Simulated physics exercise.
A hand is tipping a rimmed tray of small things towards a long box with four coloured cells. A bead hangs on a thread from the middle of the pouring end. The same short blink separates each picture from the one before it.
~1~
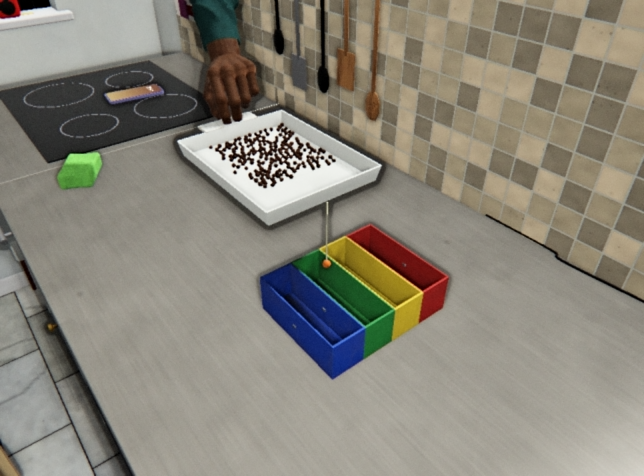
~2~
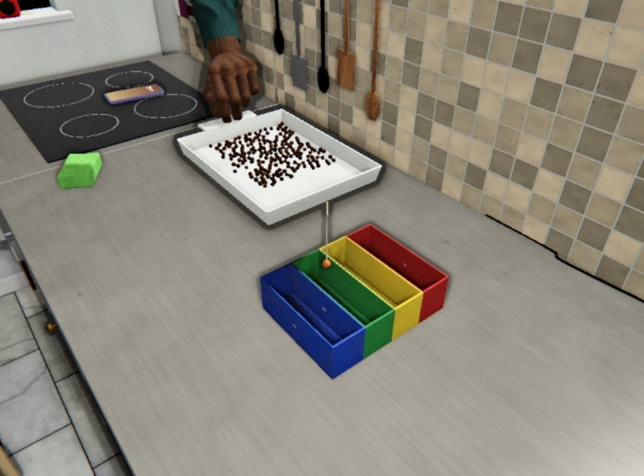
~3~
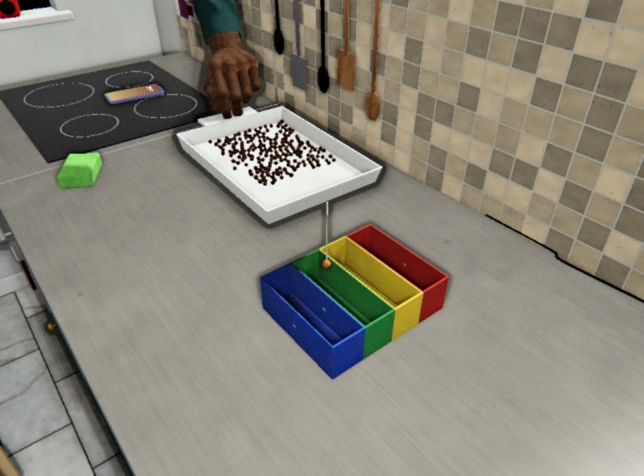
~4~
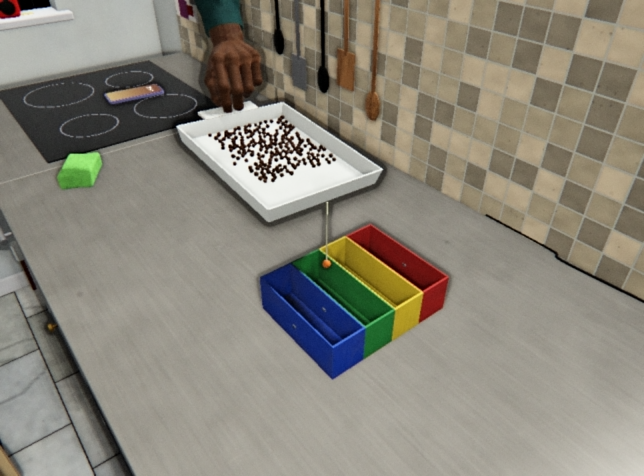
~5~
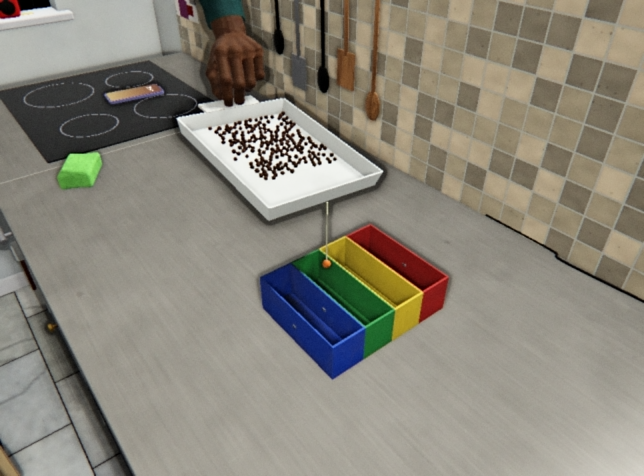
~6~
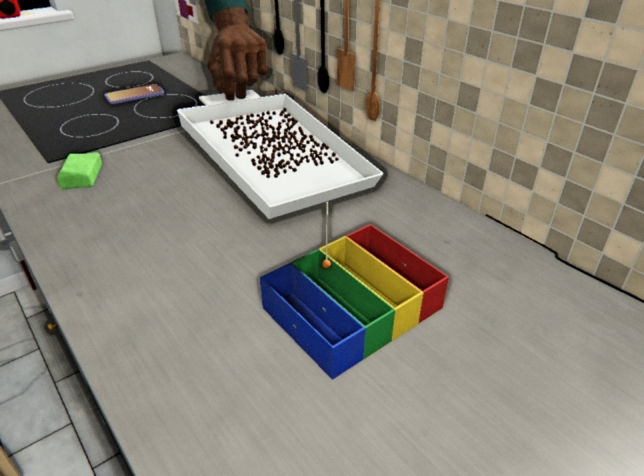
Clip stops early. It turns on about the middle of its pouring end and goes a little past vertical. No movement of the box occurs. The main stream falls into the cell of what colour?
Colour: Red.
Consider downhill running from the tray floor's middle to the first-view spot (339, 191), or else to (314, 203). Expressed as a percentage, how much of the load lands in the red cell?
About 50 %, then 0 %.
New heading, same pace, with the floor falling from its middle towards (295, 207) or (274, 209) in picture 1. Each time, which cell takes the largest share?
The cell in blue, then the cell in blue.
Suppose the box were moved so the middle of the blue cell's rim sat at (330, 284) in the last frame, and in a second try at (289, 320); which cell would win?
Try 1 - that yellow cell; try 2 - the red one.
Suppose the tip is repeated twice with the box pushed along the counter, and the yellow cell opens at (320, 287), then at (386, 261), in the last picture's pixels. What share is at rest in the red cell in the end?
Trial 1 near 0 percent, trial 2 near 0 percent.
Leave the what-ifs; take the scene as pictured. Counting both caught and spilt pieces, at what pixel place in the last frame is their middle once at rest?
Roughly pixel (384, 284).
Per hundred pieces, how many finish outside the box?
Share: Approx. 0 %.
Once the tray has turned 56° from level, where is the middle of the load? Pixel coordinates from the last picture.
Roughly at (347, 174).
Soon, tray tipped steeply; all on the tray.
A while on, tray tipped right over; about a quarter on the tray; about half in the red cell; about a quarter in the yellow cell; a small part falling or outside the box.
Towards the end, tray tipped past a quarter turn; about two thirds in the red cell; about a third in the yellow cell; a stray few falling or outside the box.
Finally, tray tipped past a quarter turn; about two thirds in the red cell; about a third in the yellow cell; none in the blue cell; none in the green cell; a stray few outside the box.
